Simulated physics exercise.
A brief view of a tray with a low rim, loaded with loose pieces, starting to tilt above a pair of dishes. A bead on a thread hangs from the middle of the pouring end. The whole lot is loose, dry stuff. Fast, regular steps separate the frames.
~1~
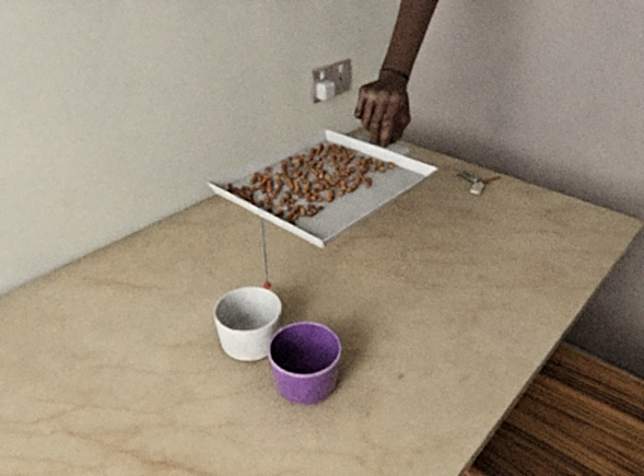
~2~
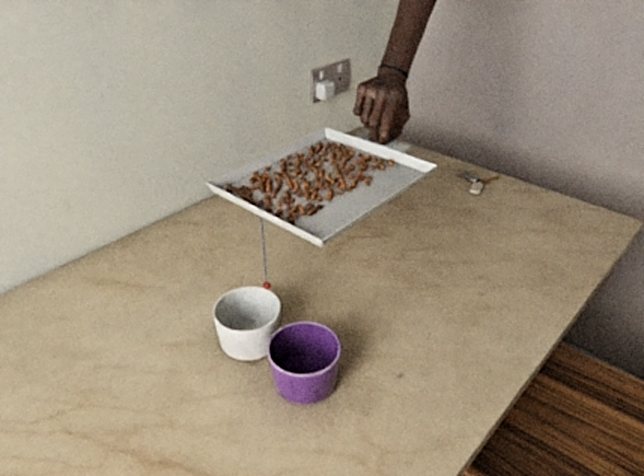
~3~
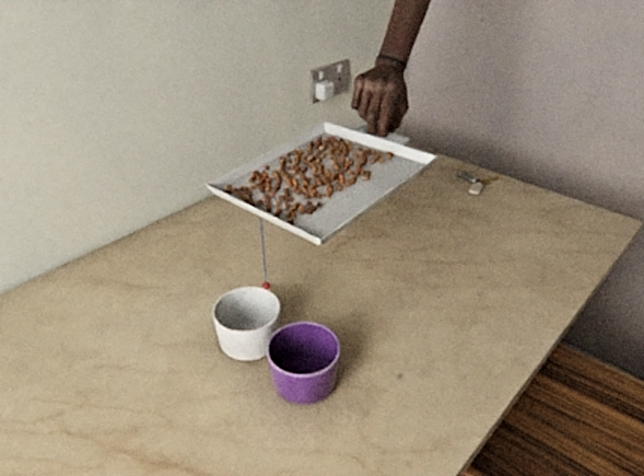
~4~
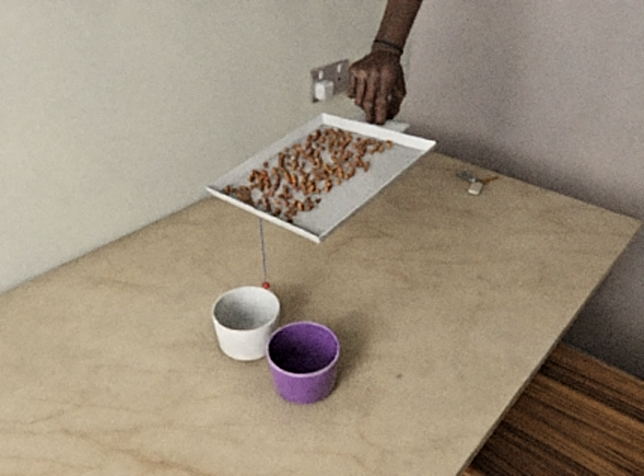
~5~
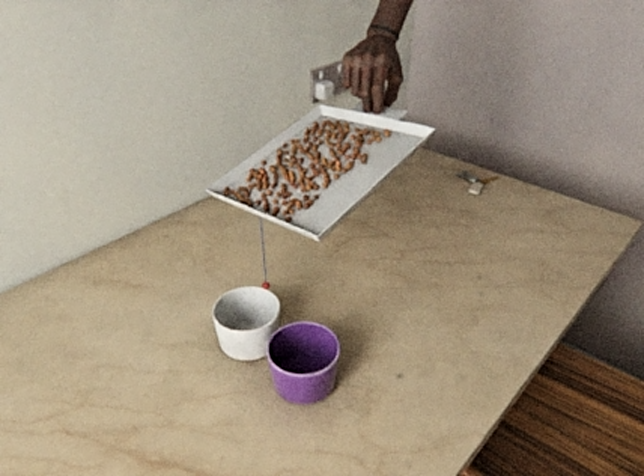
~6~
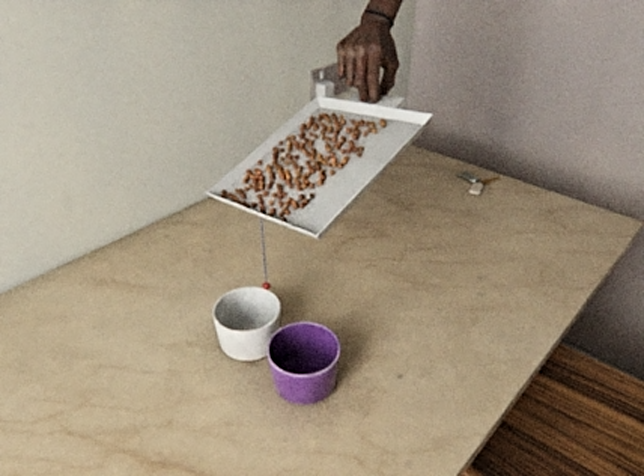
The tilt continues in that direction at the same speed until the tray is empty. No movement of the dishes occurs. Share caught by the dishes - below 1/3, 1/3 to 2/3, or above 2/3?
Misses upwards of two thirds.
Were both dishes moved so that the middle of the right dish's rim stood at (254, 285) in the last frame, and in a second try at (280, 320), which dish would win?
On the first try it would be the one to the left, on the second the one to the left.
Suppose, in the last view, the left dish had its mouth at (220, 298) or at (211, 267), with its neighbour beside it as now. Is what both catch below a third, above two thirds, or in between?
Position 1 - under a third; position 2 - beyond two thirds.
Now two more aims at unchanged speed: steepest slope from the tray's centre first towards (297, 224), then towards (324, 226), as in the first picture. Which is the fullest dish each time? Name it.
The rightmost dish, then the rightmost dish.
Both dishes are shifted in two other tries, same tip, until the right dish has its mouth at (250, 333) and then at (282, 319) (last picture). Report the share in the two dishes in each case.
Roughly 20 per cent, then roughly 50 per cent.
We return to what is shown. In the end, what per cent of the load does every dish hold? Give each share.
In per cent, left near 0 and right near 0.
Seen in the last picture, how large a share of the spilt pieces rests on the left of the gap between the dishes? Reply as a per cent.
About 90 per cent.
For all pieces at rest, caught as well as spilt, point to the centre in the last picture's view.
Around (201, 306), give or take.
Just after the last frame, tray tipped steeply; roughly half on the tray; just a few in the left dish; roughly a quarter outside both; roughly a quarter in the air.
A moment on, tray tipped past a quarter turn; just a few in the left dish; almost all outside both; just a few in the air.
Further on, tray tipped past a quarter turn; just a few in the left dish; almost all outside both.
When it is over, tray tipped past a quarter turn; not one in the right dish; just a few in the left dish; almost all outside both.
